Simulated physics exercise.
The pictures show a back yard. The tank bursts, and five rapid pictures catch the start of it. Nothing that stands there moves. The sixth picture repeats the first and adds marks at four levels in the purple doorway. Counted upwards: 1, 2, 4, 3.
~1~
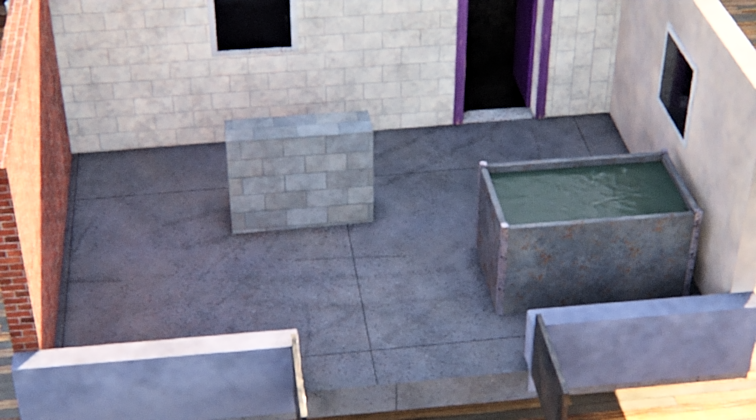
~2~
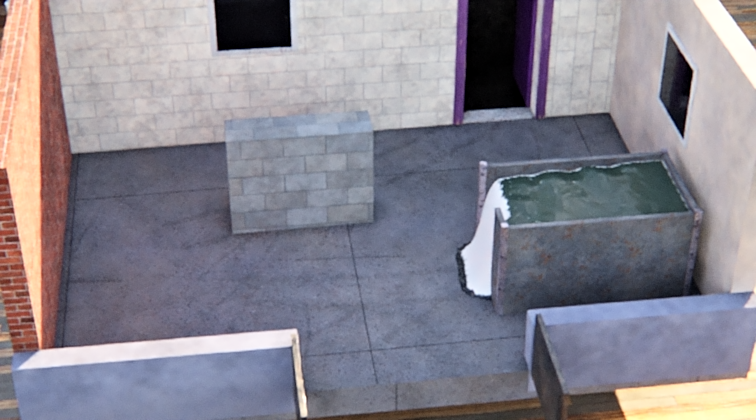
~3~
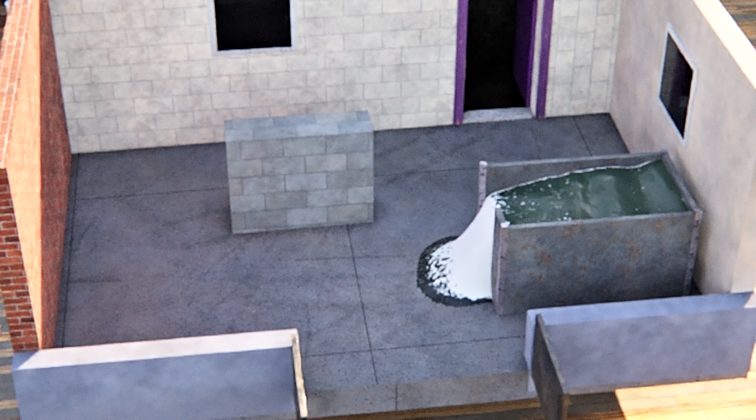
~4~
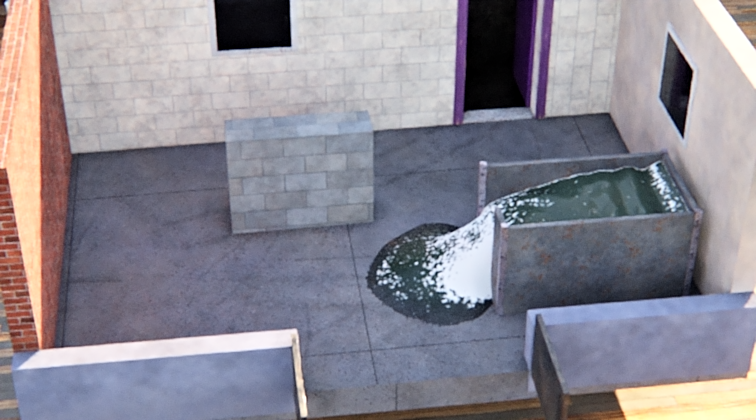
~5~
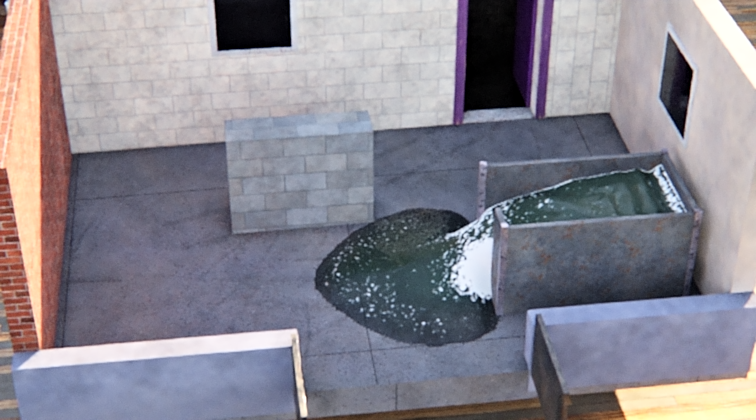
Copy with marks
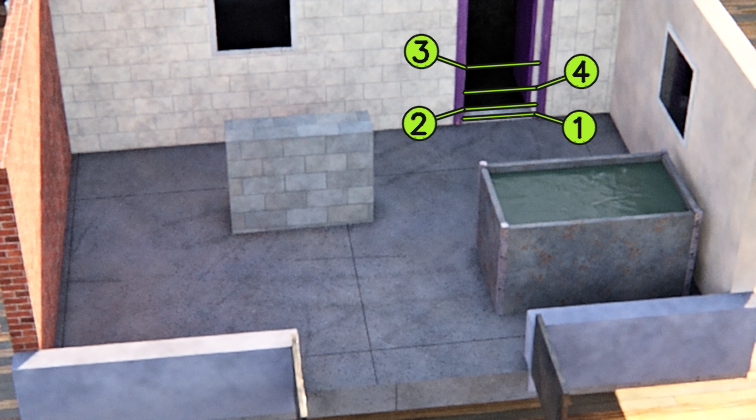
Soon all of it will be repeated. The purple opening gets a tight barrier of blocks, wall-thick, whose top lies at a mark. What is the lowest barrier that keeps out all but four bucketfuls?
That is height 1.
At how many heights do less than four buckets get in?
All four.
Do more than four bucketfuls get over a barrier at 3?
No, not at all.
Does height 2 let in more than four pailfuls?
No.
On the marked copy, 1 at (499, 116); 2 at (500, 106); 3 at (502, 65); 4 at (500, 90); from the bottom up 1, 2, 4, 3.
With 1, nothing gets over.
With 2, nothing gets over.
With 3, nothing gets over.
With 4, nothing gets over.
